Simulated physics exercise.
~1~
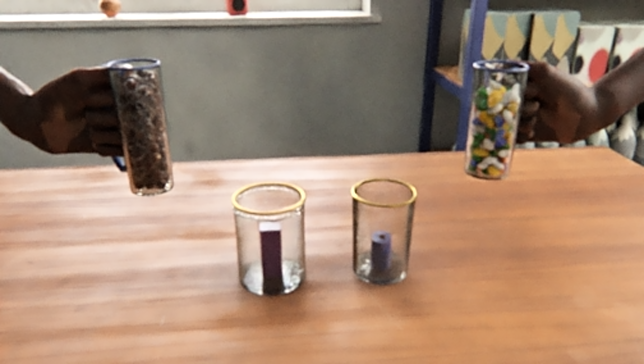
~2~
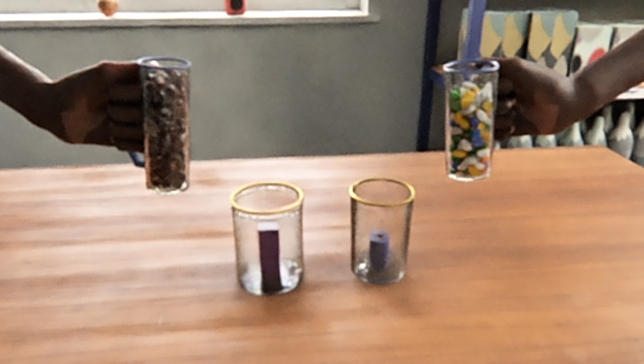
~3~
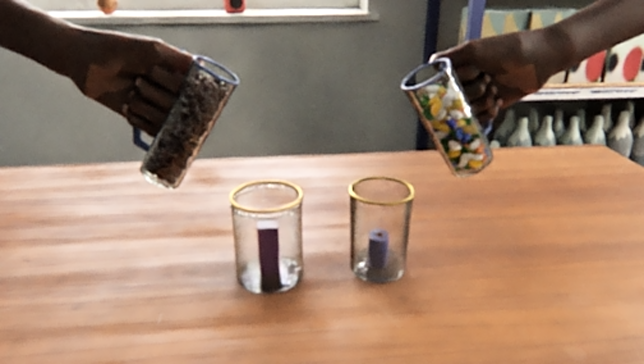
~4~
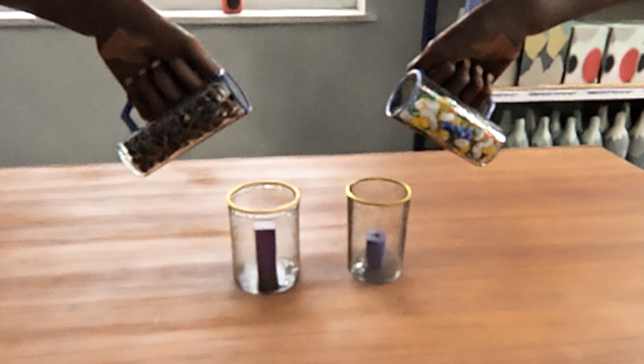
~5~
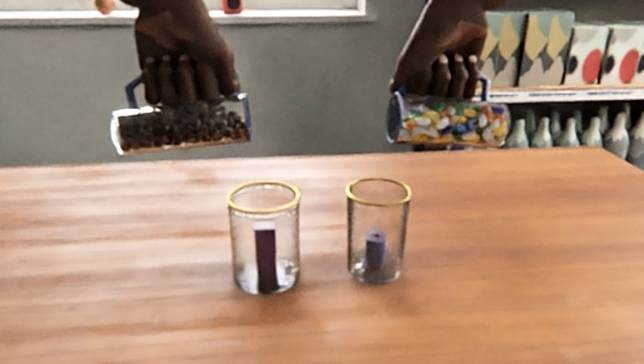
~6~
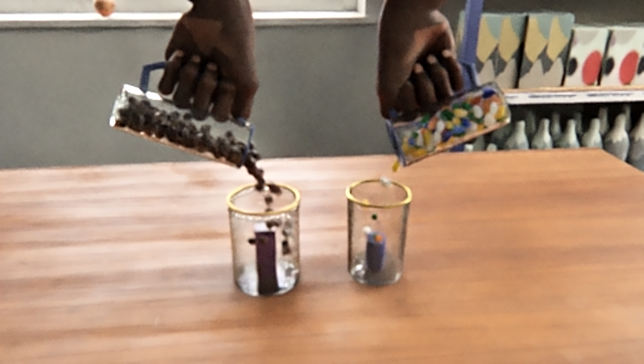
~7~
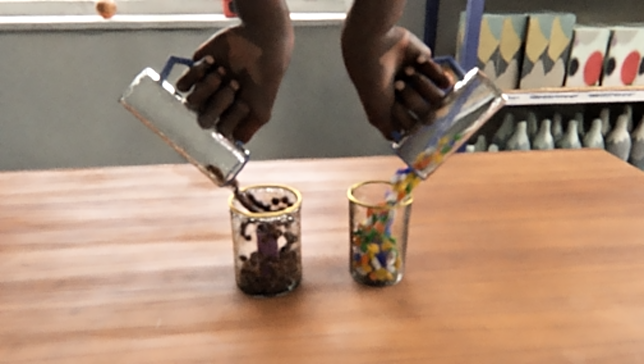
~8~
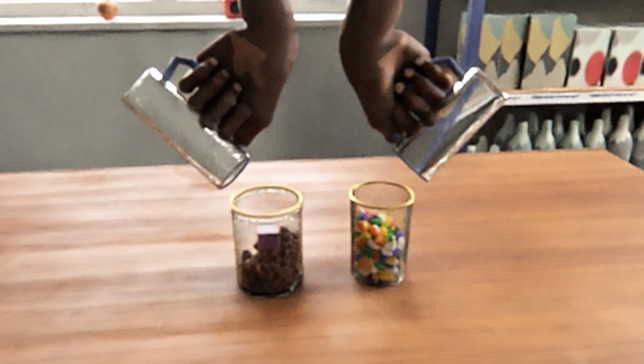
Two hands tipped cups of dark brown bits and colorful candy-like pieces into two gold-rimmed glasses, each with a small purple block standing inside, until both cups were empty; the left block still poked above the brown pile, while the right one was buried.
